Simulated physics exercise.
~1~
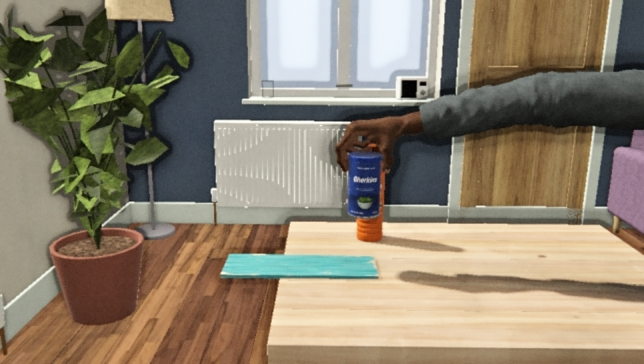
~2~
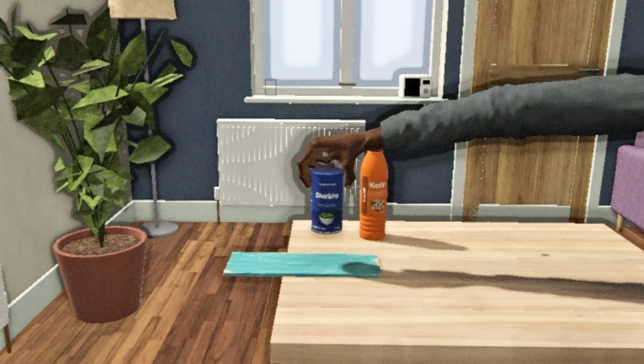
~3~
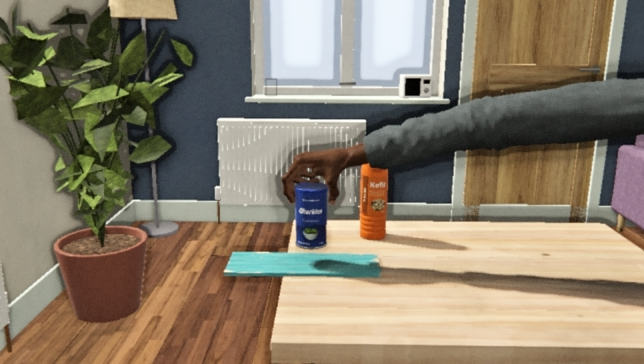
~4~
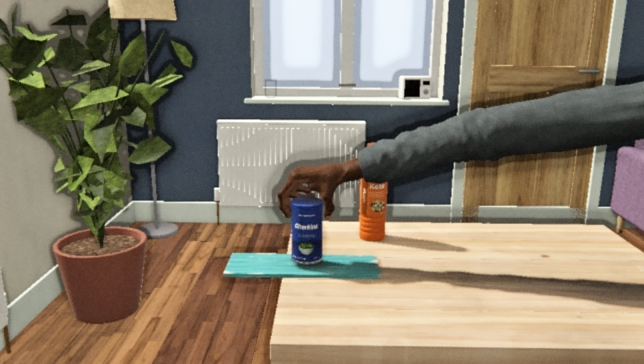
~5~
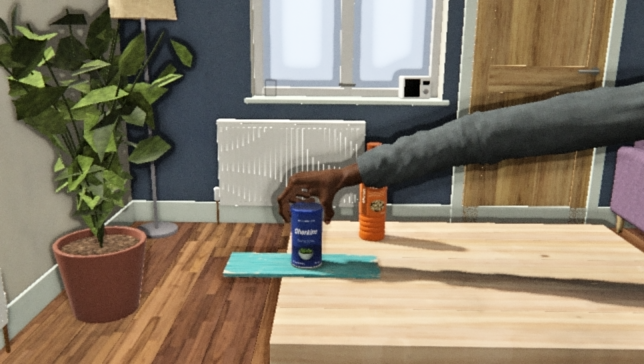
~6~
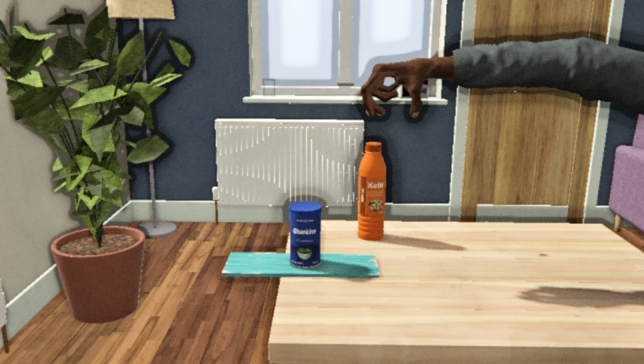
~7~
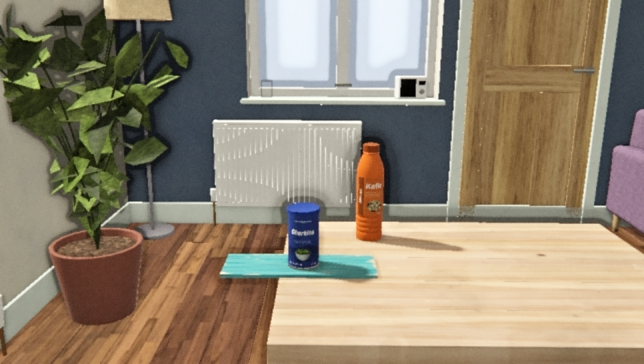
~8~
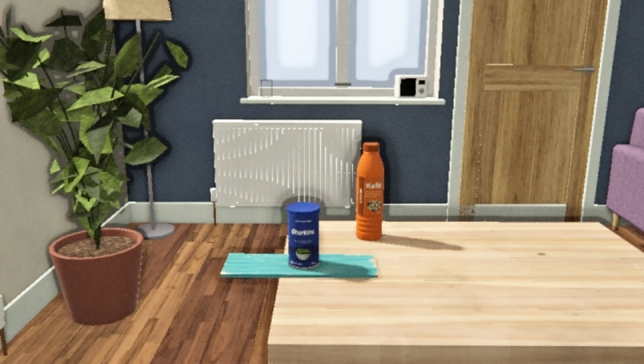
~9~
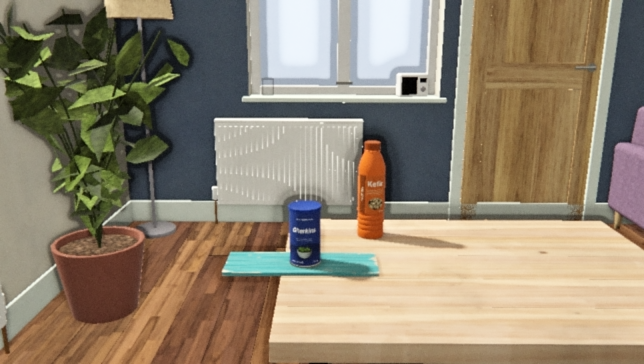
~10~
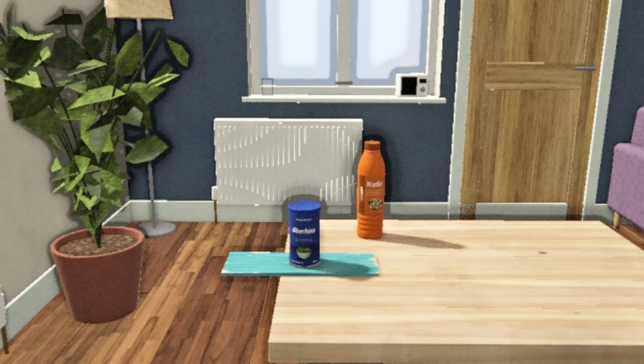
A hand sets a blue tin on the overhanging turquoise plank, lets go, and everything holds.
